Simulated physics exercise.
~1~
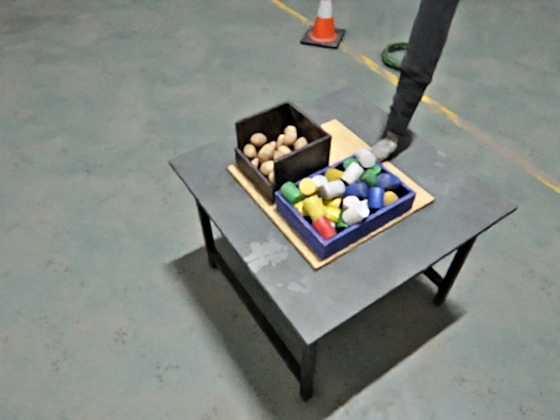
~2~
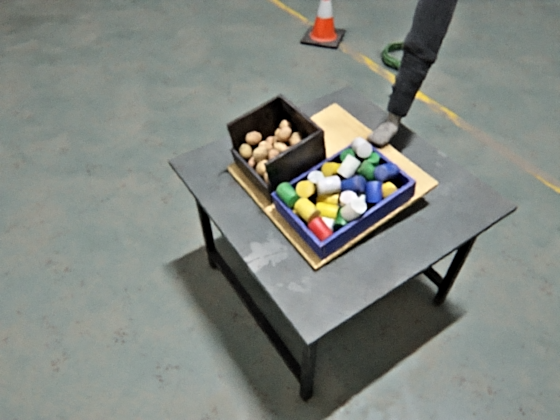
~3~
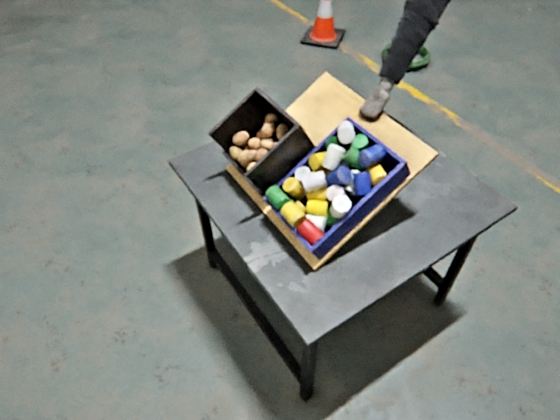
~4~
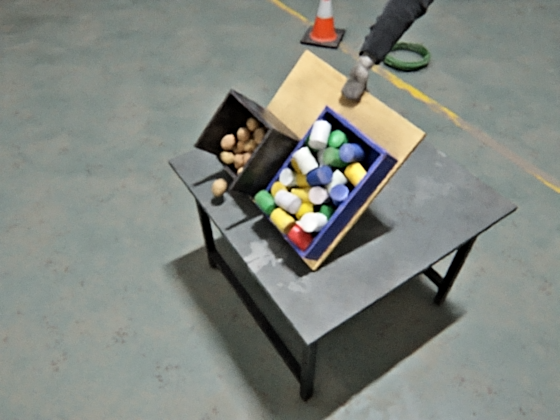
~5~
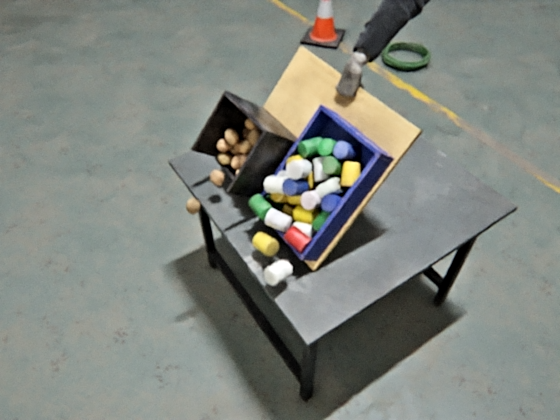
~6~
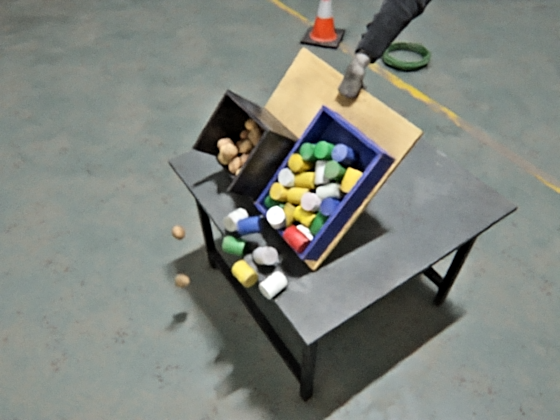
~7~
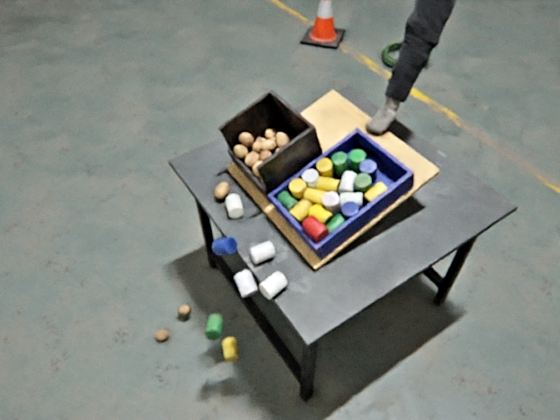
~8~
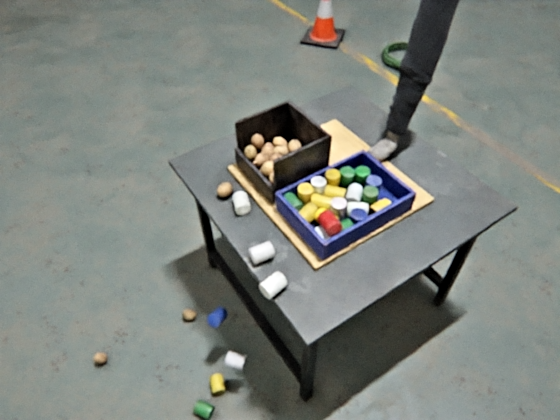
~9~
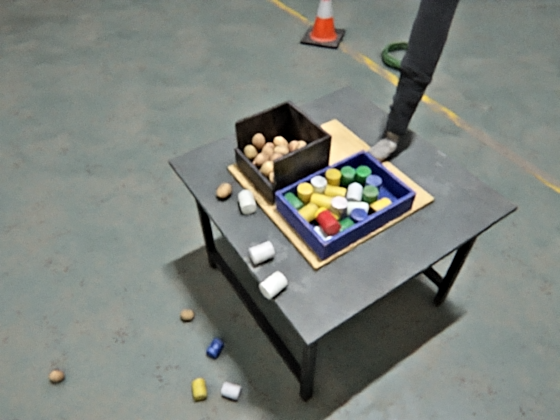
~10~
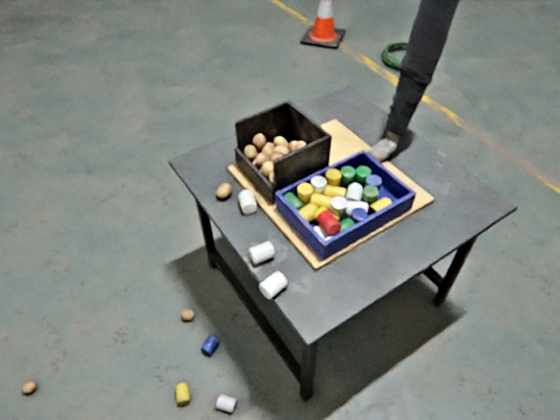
Hand tipping up a board holding two crates, spilling some coloured cylinders and brown rounded pieces onto table and floor, then lowering it flat.
